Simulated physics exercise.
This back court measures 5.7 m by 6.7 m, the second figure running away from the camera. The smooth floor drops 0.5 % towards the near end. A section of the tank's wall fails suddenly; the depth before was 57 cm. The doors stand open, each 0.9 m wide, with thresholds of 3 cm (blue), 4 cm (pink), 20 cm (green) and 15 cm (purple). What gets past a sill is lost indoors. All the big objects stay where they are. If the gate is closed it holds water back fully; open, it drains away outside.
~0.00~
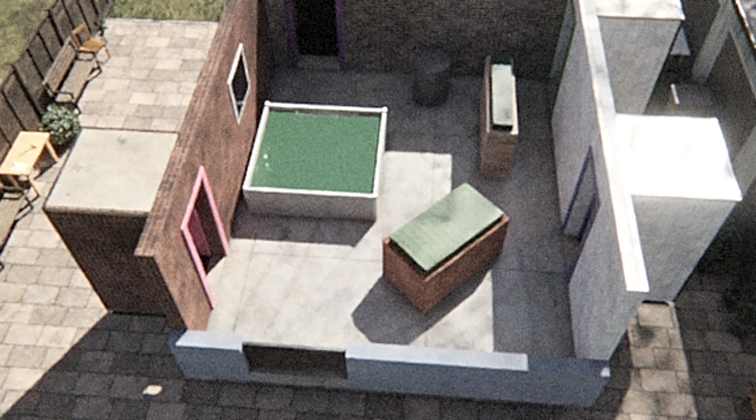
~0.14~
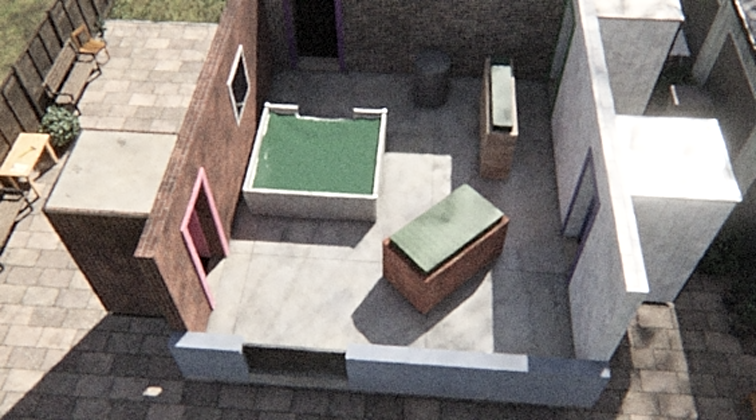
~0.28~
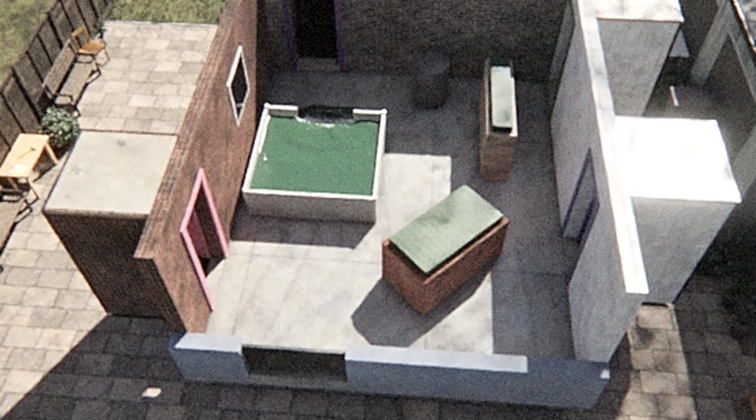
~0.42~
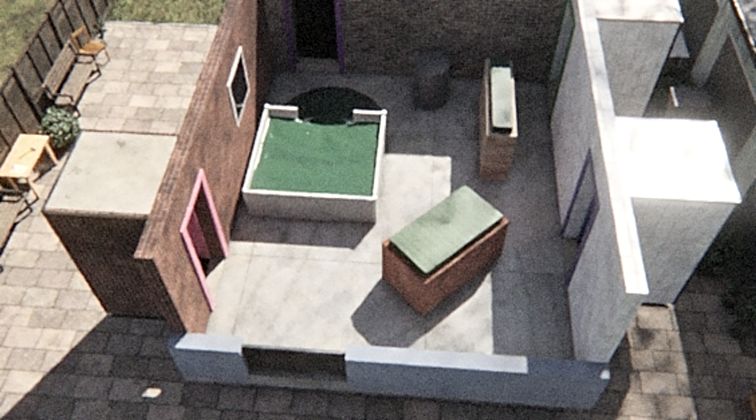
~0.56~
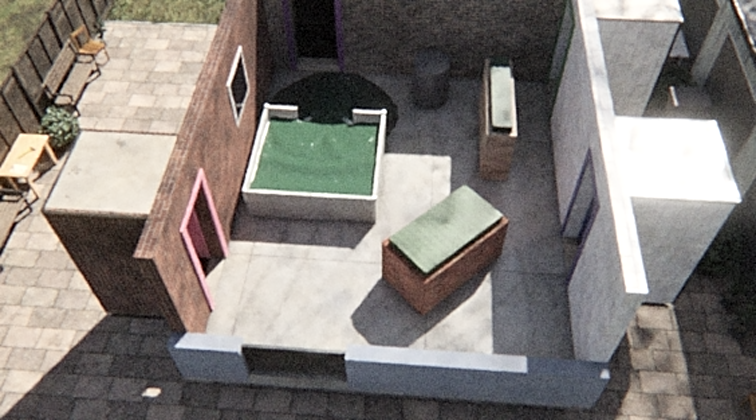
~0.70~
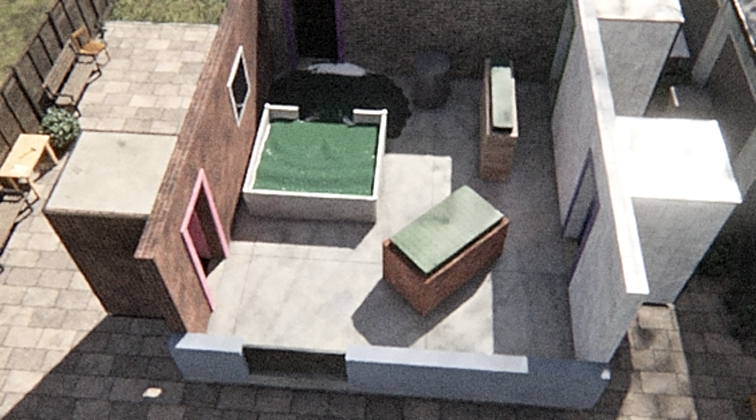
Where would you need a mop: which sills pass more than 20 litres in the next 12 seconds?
Door by door: At the blue door it exceeds the limit; at the pink door it stays under the limit; at the green door it keeps below the limit; at the purple door it exceeds the limit.
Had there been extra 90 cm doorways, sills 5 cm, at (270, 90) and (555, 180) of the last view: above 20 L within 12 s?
In that order: Over, not over.
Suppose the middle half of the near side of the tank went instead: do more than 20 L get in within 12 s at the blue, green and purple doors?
Then: Blue above, green below, purple below.
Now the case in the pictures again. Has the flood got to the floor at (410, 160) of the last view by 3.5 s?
It is flooded.
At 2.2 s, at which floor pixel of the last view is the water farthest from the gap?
Near (542, 87).
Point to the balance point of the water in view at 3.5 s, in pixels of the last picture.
Around (342, 139).
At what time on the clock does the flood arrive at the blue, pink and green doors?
Arrival: Blue 5.0 s, pink 3.8 s, green 2.2 s.
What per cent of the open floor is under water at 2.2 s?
About 20 per cent.
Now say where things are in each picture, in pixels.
In the first picture, the tank at (318, 151) is whole and still, 57 cm deep.
In the second picture, the front is at a hidden place, 0.6 m from the gap on the tank's far side; 0.2 m2 of floor is under water; 57 cm left at the back of the tank.
In the third picture, the front is at a hidden place, 0.9 m from the gap on the tank's far side; 0.8 m2 of floor is under water; 57 cm left at the back of the tank.
In the fourth picture, the front is at (349, 91), 1.3 m from the gap on the tank's far side; 1.9 m2 of floor is under water; 57 cm left at the back of the tank.
In the fifth picture, the front is at (351, 74), 1.8 m from the gap on the tank's far side; 3.0 m2 of floor is under water; 57 cm left at the back of the tank.
In the sixth picture, water pours out on the tank's far side and has run 2.0 m, to (298, 71); typically 5 cm deep outside, 52 cm at the tank's back.
After 1.4 s water covers 15 % of the floor and is deepest (34 cm) near (275, 74); blue door not reached, pink door not reached, green door not reached, purple door 31 cm at the sill, 43 L in.
After 2.2 s water covers 20 % of the floor and is deepest (34 cm) near (326, 76); blue door not reached, pink door not reached, green door not reached, purple door 32 cm at the sill, 116 L in.
After 3.5 s water covers 35 % of the floor and is deepest (24 cm) near (275, 74); blue door not reached, pink door not reached, green door 17 cm at the sill, 0 L in, purple door 23 cm at the sill, 190 L in.
After 7.0 s water covers 80 % of the floor and is deepest (18 cm) near (411, 92); blue door 6 cm at the sill, 1 L in, pink door 2 cm at the sill, 0 L in, green door 9 cm at the sill, 0 L in, purple door 14 cm at the sill, 231 L in.
After 12.0 s water covers 100 % of the floor and is deepest (10 cm) near (365, 368); blue door 7 cm at the sill, 48 L in, pink door 6 cm at the sill, 3 L in, green door 6 cm at the sill, 0 L in, purple door 8 cm at the sill, 232 L in.
